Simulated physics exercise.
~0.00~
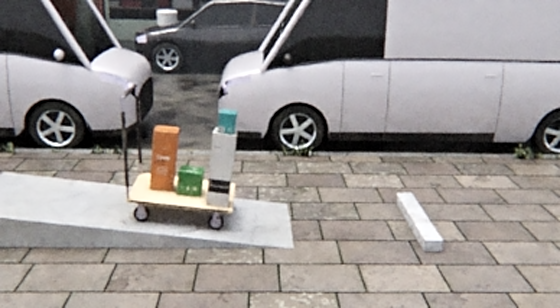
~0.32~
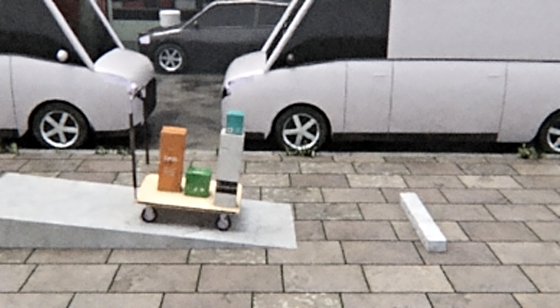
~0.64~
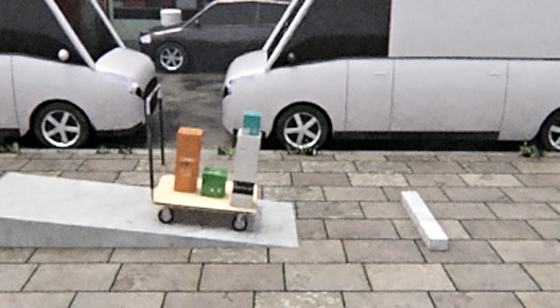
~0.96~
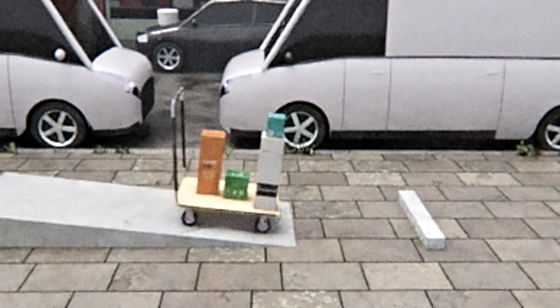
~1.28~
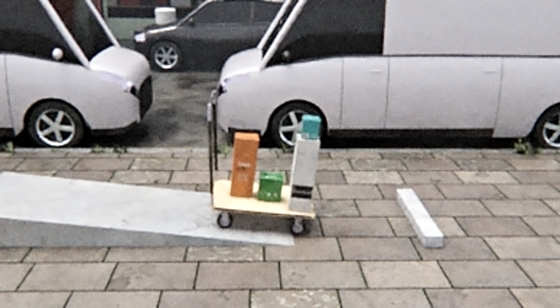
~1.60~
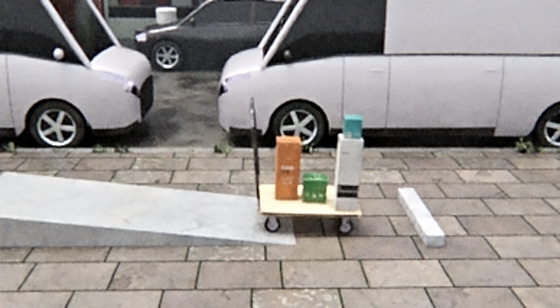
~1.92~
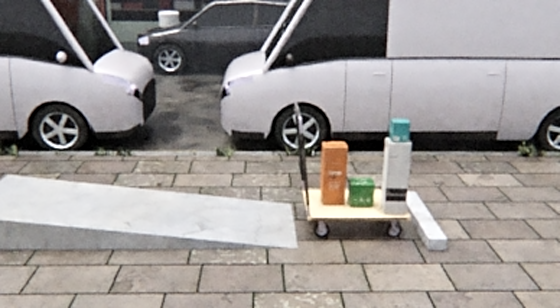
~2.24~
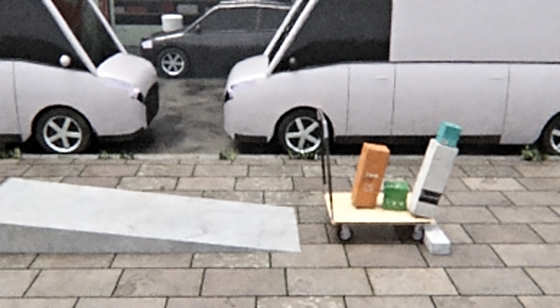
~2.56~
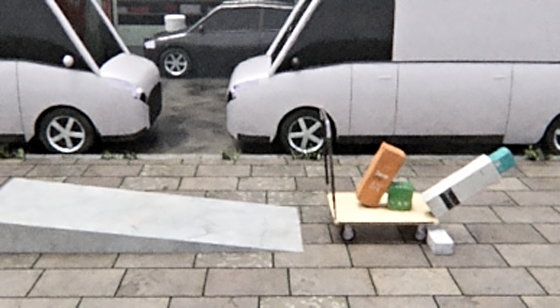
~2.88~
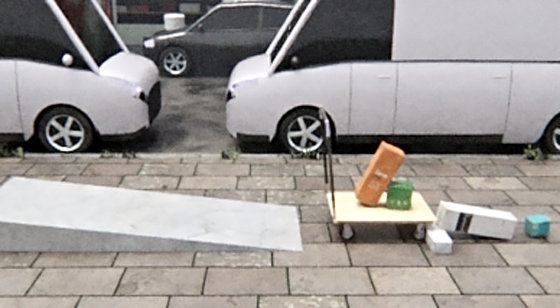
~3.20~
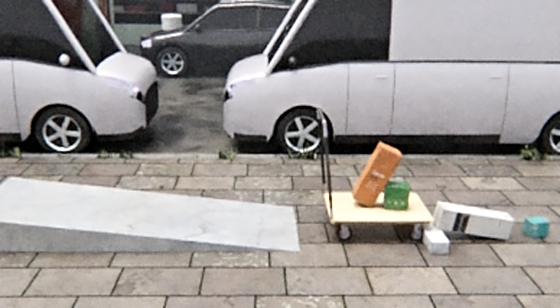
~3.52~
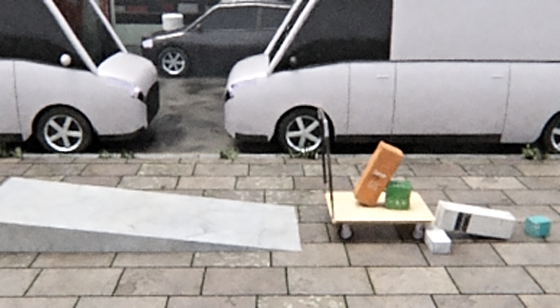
A flatbed trolley rolls rightward down a low grey ramp on a brick-paved street, seen from the side by a slightly swaying camera, with pale vans parked behind. It carries an orange box by the handle, a small green parcel in the middle, and a turquoise box atop a tall white one at the front. It crosses the paving and stops against a pale kerb block. The orange box tips forward while the white and turquoise boxes topple over the front. They end lying on the ground at right, the orange box leaning on the green parcel aboard.
